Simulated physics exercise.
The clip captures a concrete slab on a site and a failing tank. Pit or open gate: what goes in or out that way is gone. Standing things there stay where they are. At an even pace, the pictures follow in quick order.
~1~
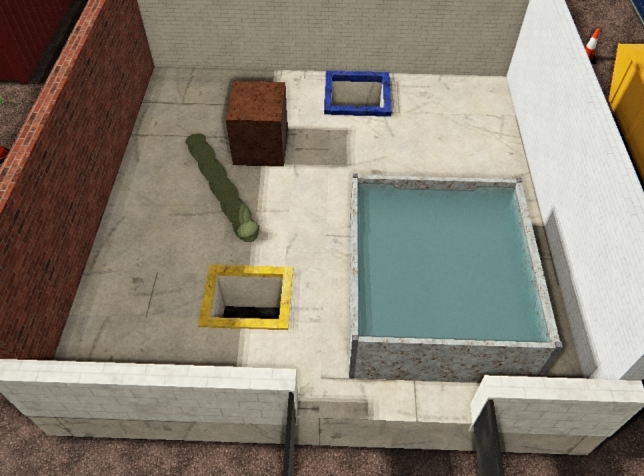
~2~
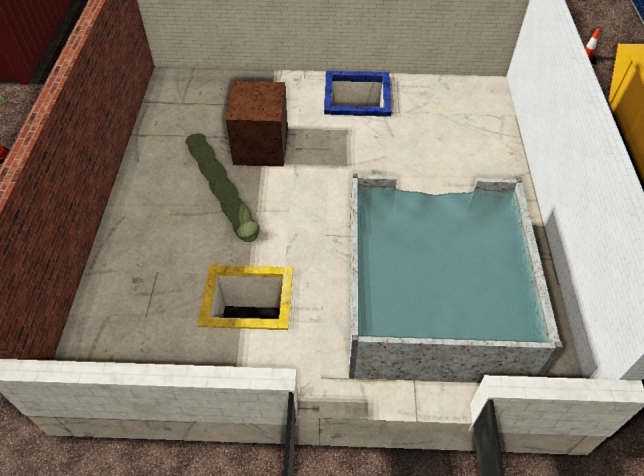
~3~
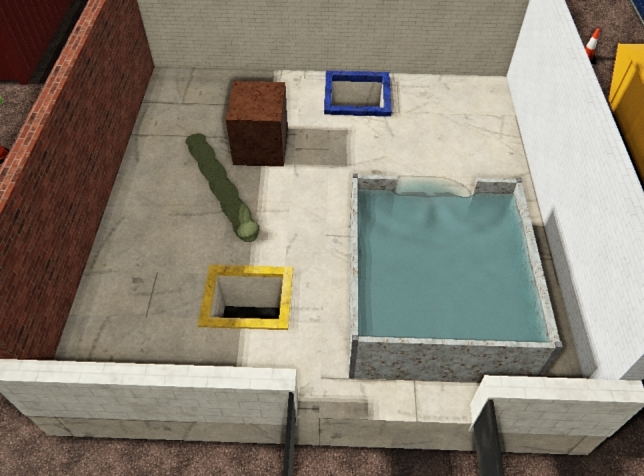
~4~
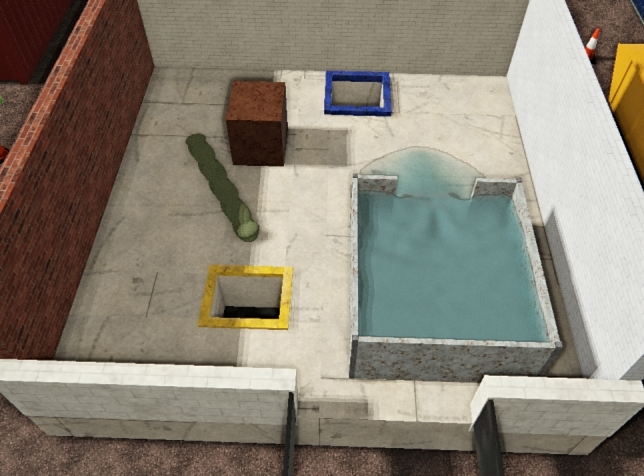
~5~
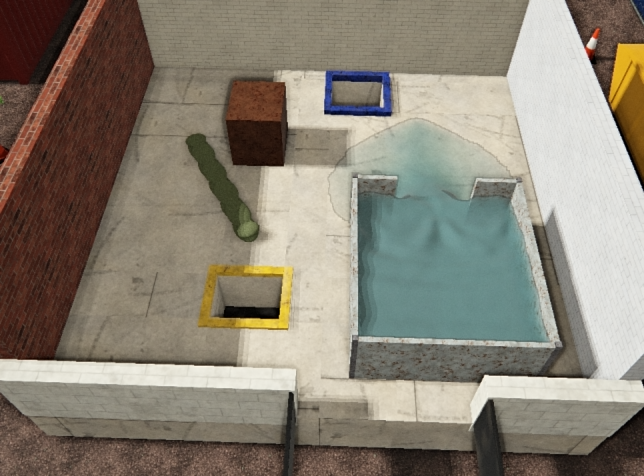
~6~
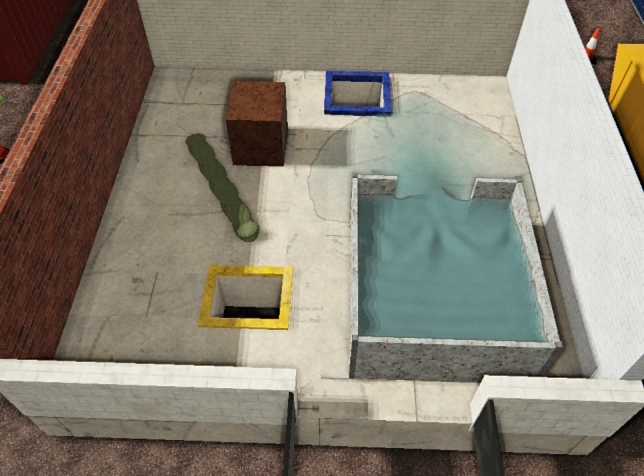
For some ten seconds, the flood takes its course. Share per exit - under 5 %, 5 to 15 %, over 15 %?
The gate will not reach five per cent, the yellow pit will not reach five per cent, the blue pit will not stay within fifteen per cent.
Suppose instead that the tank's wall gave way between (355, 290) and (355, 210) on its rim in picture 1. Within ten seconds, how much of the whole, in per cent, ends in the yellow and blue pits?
Near enough: Yellow 40 percent, blue 0 percent.
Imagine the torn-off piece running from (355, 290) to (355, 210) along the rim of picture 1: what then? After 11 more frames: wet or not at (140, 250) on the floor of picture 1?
Check at the given point: Inundated.
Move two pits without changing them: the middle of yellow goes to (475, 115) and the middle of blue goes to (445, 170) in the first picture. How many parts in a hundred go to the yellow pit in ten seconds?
Result - yellow pit, 4 in a hundred.
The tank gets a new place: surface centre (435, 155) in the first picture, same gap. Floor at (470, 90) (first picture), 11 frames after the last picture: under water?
Outcome at the given point: Swamped.
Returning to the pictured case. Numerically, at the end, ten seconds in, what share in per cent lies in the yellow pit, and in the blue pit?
0 and 18 per cent respectively.
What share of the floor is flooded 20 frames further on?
50 %, roughly.
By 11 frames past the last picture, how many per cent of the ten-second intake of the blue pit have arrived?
My figure is 25 in a hundred.
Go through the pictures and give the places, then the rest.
Still water in the tank at (444, 256), in the first picture.
Water pours out on the tank's far side and has run to a hidden place, in the second picture.
The front is at a hidden place, out from the gap on the tank's far side, in the third picture.
The front is at (416, 150), out from the gap on the tank's far side, in the fourth picture.
The front is at (410, 122), out from the gap on the tank's far side, in the fifth picture.
Water pours out on the tank's far side and has run to (411, 95), in the sixth picture.
A moment on, water covers 35 % of the floor; the gate 0 %, the yellow pit 0 %, the blue pit 2 %.
Next, water covers 40 % of the floor; the gate 0 %, the yellow pit 0 %, the blue pit 5 %.
Then, water covers 50 % of the floor; the gate 0 %, the yellow pit 0 %, the blue pit 11 %.
Later, water covers 80 % of the floor; the gate 0 %, the yellow pit 0 %, the blue pit 17 %.
In the end, water covers 95 % of the floor; the gate 3 %, the yellow pit 1 %, the blue pit 19 %.
